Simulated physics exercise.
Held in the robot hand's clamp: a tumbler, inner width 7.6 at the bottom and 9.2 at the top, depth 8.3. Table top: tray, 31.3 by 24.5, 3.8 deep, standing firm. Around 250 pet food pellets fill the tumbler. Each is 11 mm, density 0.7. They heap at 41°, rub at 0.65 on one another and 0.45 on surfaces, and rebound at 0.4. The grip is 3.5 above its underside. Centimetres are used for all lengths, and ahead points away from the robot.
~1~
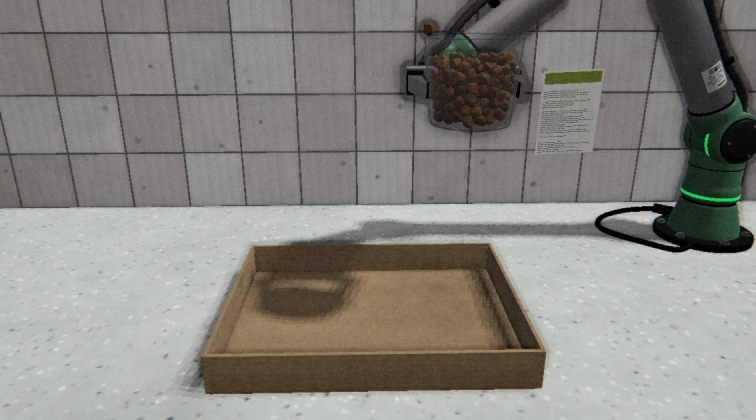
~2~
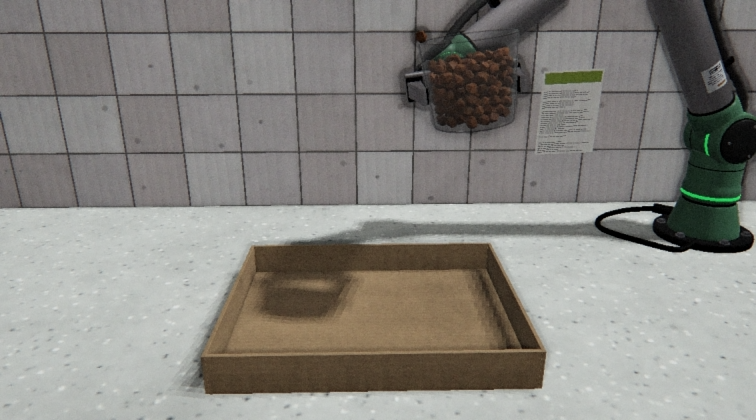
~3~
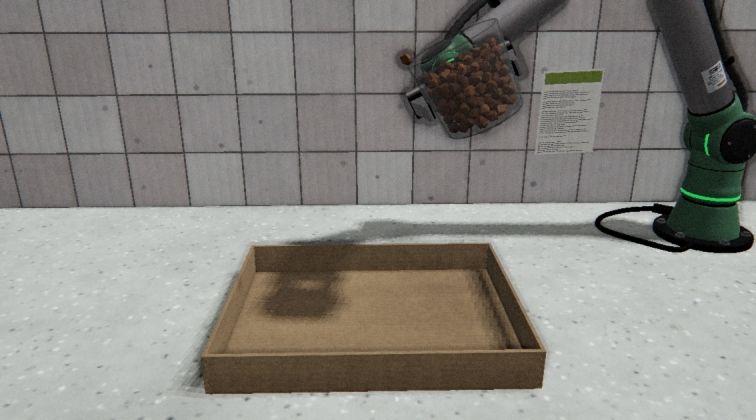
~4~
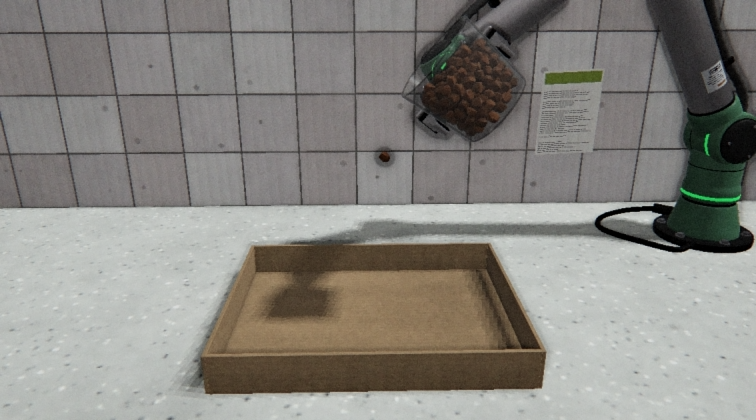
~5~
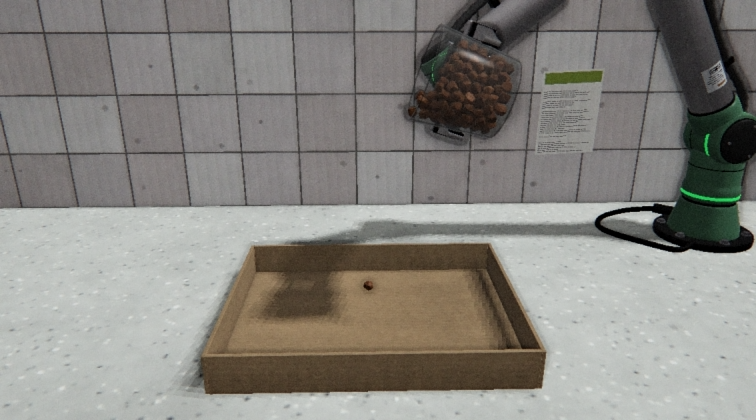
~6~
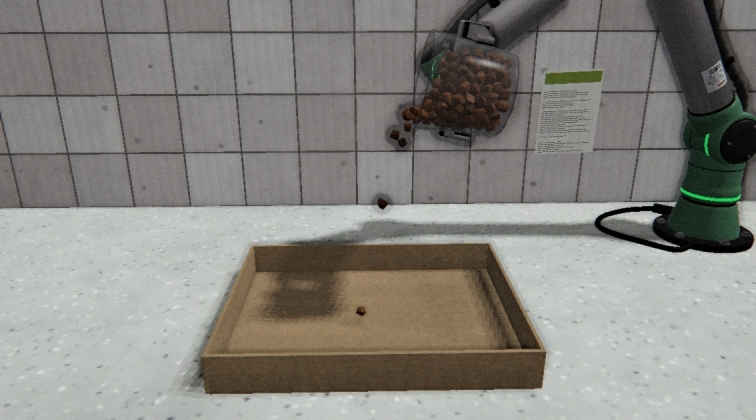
In the video, a robot arm tilts a clear container of brown pellets to the left above a shallow brown tray; one pellet drops into the tray, then a few more leave the container's lip as it tilts further.
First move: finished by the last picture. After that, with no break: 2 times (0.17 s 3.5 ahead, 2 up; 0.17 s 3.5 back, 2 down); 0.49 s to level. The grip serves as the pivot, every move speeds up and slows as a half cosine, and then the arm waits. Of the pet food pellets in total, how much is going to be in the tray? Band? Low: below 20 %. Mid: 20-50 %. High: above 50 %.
Mid.
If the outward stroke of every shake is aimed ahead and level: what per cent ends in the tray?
It comes to around 30 percent.
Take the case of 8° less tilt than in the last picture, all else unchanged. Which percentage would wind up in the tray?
About 20 %.
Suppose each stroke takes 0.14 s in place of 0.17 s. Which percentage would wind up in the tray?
I'd expect some 65 per cent.
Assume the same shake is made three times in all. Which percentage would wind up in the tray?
Probably about 50 in a hundred.
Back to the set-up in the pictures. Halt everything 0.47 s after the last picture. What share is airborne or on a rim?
About 2 per cent.
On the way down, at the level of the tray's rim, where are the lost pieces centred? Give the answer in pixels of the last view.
Estimated centre around (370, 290) in pixels.
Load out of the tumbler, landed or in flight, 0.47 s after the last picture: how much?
Near 25 in a hundred parts have gone so far.
Then, 0.47 s later, tilted 79° forward, highest piece 30 above the table; 193 in the tumbler, 53 in the tray, 6 in flight or on a rim.
Then, 0.94 s later, tilted 37° forward, highest piece 29 above the table; 152 in the tumbler, 98 in the tray, 1 on the table or floor, 1 in flight or on a rim.
Then, 1.37 s later, level, highest piece 30 above the table; 152 in the tumbler, 99 in the tray, 1 on the table or floor.
Then, 2.42 s later, level, highest piece 30 above the table; 152 in the tumbler, 99 in the tray, 1 on the table or floor.
At rest, 152 in the tumbler, 99 in the tray, 1 on the table or floor. That is 39 % in the tray.
